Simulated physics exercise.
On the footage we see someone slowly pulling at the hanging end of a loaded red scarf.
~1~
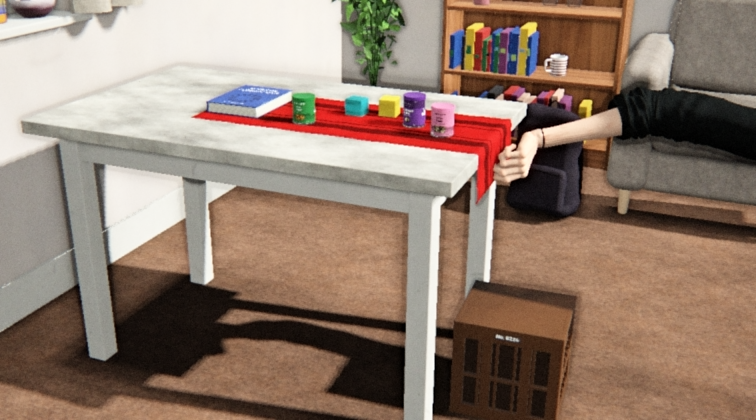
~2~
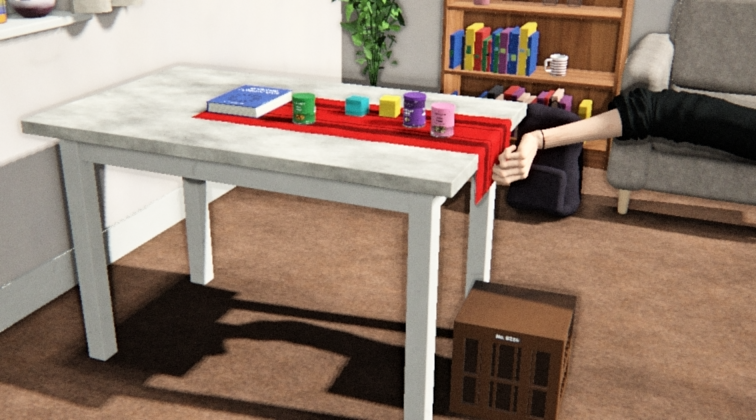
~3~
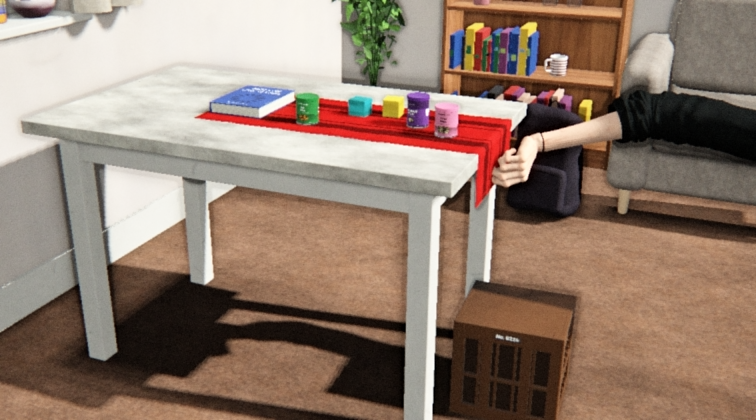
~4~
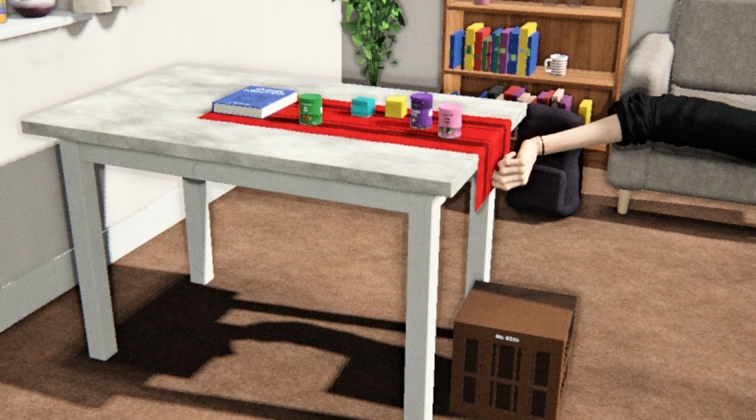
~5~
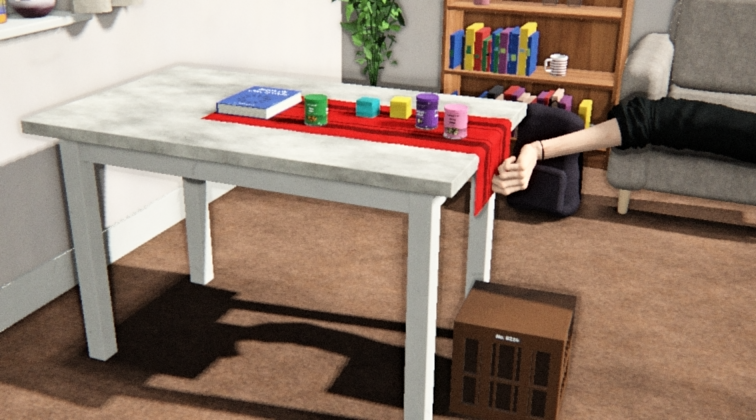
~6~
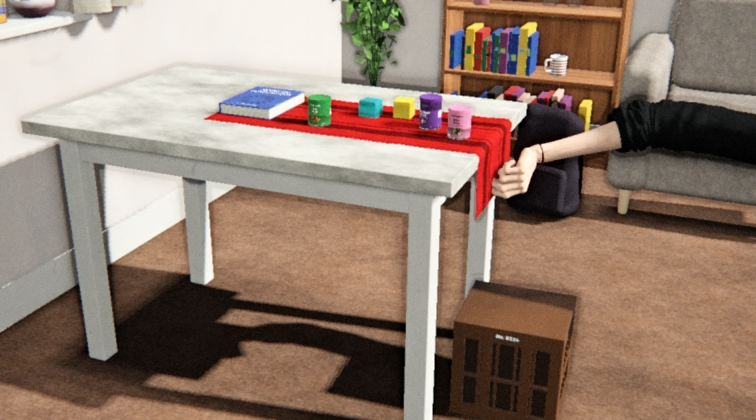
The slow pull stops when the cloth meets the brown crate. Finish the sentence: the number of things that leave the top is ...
It is three.
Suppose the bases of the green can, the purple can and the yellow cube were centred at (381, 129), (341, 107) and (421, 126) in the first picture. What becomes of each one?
Result - green can: Down; purple can: Still up; yellow cube: Down.
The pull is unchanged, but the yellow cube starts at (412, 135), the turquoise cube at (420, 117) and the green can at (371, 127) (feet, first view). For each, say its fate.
My call: The yellow cube takes a tumble; the turquoise cube takes a tumble; the green can takes a tumble.
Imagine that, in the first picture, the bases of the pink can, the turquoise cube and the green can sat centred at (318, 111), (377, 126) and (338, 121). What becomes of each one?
Result - pink can still up, turquoise cube down, green can down.
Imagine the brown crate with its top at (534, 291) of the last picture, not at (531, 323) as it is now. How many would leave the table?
Over the edge go 2.
A little later, hem near (491, 235); pink can gone.
Next, hem near (490, 281); pink can and purple can gone.
When it is over, hem on the crate; pink can, purple can and yellow cube gone. It carries off three.
